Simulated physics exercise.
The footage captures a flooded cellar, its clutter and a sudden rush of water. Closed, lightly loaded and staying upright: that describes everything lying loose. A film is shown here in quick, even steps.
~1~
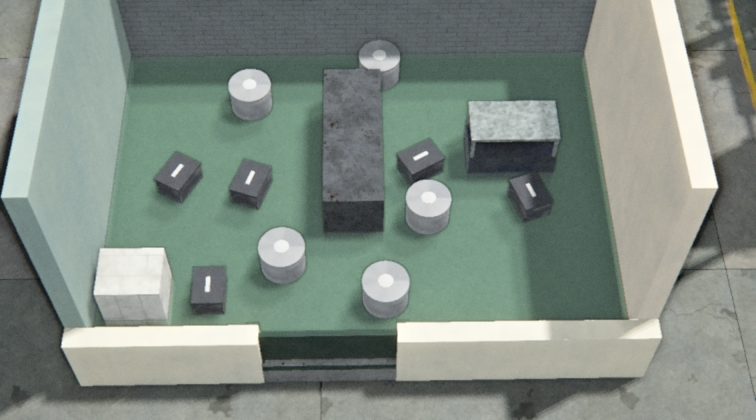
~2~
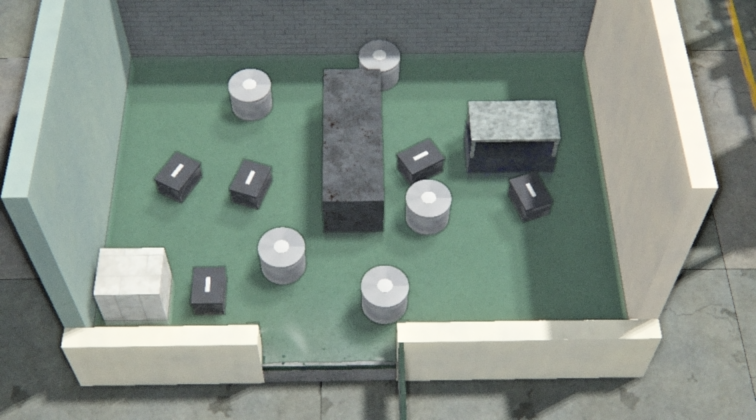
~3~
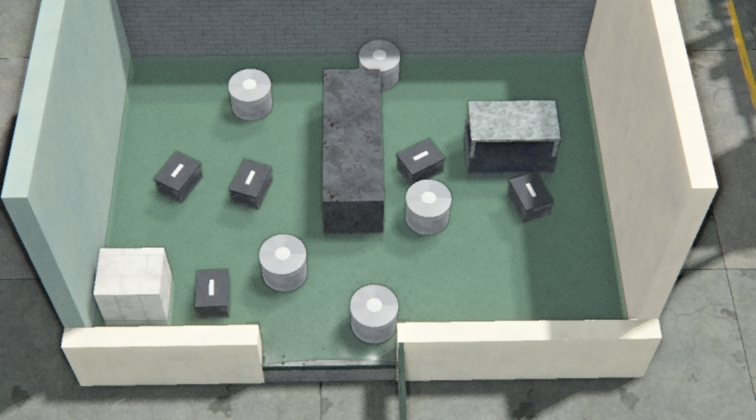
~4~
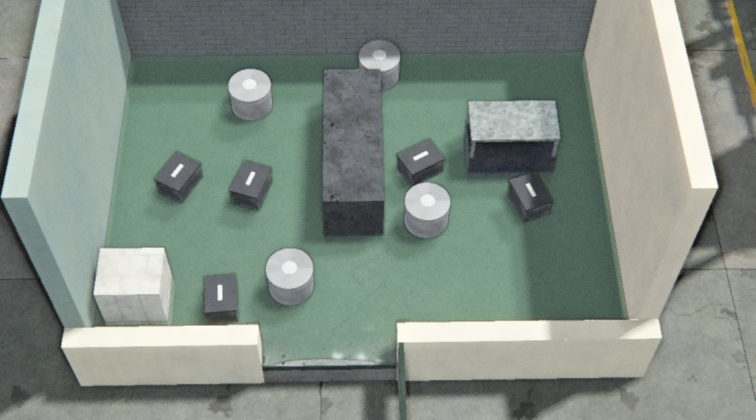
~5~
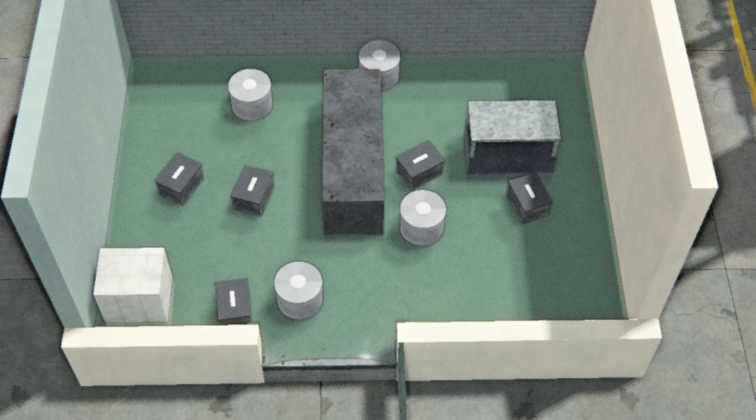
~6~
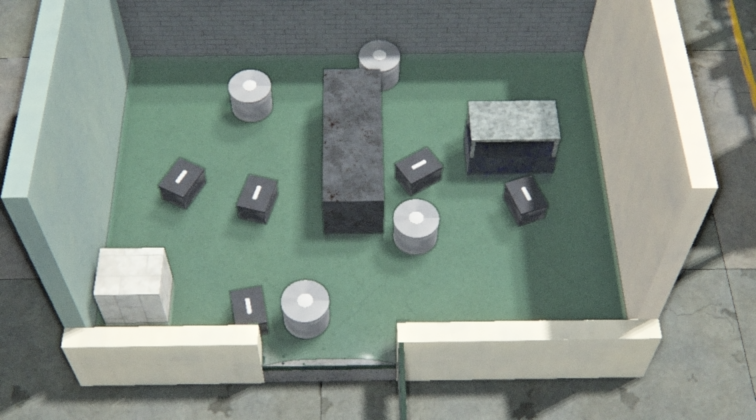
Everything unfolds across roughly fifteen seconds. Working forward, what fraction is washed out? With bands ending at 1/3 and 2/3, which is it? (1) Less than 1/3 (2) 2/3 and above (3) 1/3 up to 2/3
2, 2/3 and above.
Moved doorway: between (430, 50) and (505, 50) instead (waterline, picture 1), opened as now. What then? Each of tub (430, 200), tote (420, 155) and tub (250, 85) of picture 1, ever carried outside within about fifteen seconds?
Note - 1: Escaped; 2: Escaped; 3: Escaped.
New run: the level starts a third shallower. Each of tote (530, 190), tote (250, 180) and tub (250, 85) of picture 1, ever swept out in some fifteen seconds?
Ordered answer: Retained; flushed away; retained.
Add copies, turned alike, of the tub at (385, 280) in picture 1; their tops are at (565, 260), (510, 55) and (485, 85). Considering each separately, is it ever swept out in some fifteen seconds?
In order, the first is escaping, the second never leaving, the third never leaving.
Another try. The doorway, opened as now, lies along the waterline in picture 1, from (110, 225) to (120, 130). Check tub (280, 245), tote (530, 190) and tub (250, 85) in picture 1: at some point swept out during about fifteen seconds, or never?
Escapes, remains, escapes.
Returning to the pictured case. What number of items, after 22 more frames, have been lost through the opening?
I get 6.
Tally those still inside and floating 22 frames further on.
So that is 4.
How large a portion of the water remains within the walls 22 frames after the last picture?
I'd say close to 60 percent.
A moment on, 3 of 10 are out; 7 afloat.
Next, 4 of 10 are out; 6 afloat.
Later, 6 of 10 are out; 4 afloat.
In the end, 7 of 10 are out; 3 afloat.
